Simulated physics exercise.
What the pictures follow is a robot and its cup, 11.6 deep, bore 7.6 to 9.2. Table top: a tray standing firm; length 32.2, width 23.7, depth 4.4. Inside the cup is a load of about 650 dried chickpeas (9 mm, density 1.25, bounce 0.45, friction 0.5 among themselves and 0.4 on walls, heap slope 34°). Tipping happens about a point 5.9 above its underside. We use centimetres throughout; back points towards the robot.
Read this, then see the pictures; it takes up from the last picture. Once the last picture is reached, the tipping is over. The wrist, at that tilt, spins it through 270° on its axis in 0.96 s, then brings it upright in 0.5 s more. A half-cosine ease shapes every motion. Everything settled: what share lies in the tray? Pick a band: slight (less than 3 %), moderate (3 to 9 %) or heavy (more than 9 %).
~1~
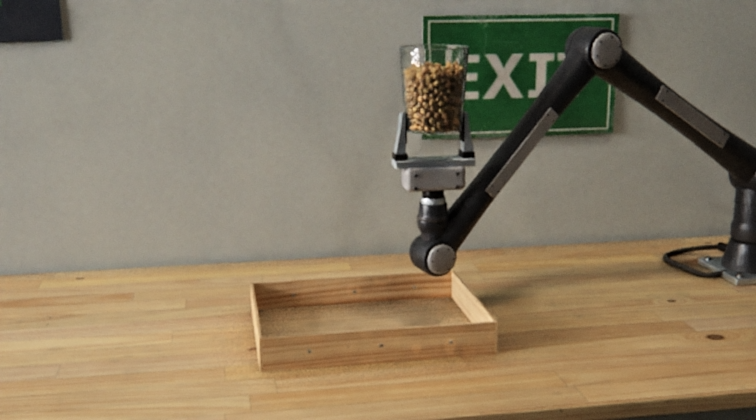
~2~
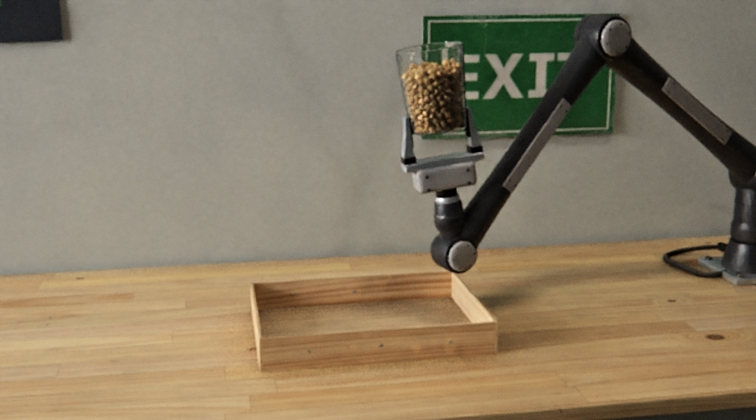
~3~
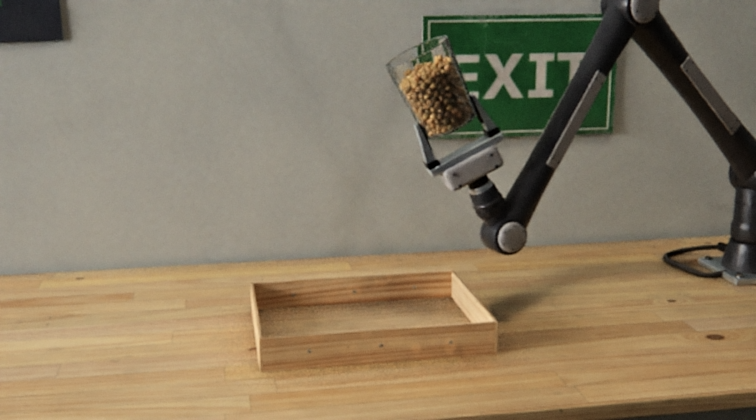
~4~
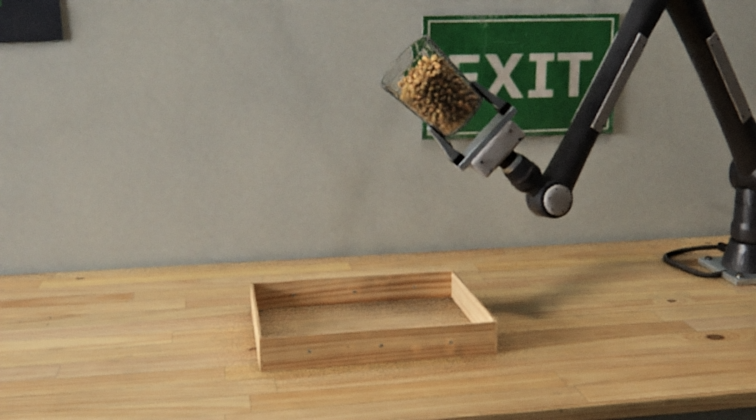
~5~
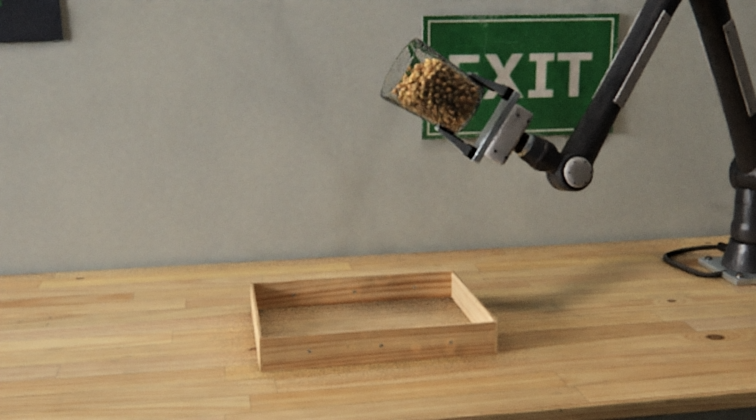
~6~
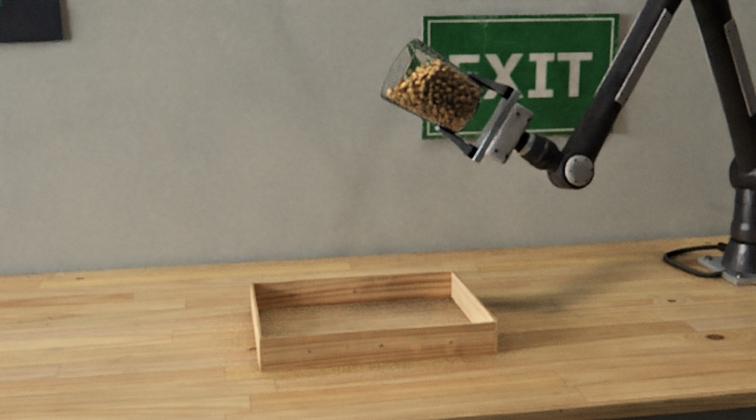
Slight.
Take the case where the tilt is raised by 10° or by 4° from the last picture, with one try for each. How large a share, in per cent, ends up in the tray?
Estimates: Close to 10 % and 0 %.
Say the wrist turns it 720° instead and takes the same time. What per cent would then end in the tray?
I'd put it at about 0 %.
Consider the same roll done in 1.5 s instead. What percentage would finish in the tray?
Then: Approx. 0 %.
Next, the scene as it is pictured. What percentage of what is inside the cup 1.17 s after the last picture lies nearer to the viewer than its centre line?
Some 55 per cent.
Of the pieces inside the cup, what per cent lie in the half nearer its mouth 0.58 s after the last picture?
Roughly 40 per cent.
Then, 0.58 s after the last picture, tipped 59°, highest piece 40 above the table; 648 in the cup.
Then, 1.17 s after the last picture, tipped 37°, highest piece 40 above the table; 645 in the cup, 3 in the tray.
Then, 1.66 s after the last picture, upright, highest piece 41 above the table; 645 in the cup, 3 in the tray.
Then, 2.36 s after the last picture, upright, highest piece 41 above the table; 645 in the cup, 3 in the tray.
Final count, 645 in the cup, 3 in the tray. That is 0 % in the tray.
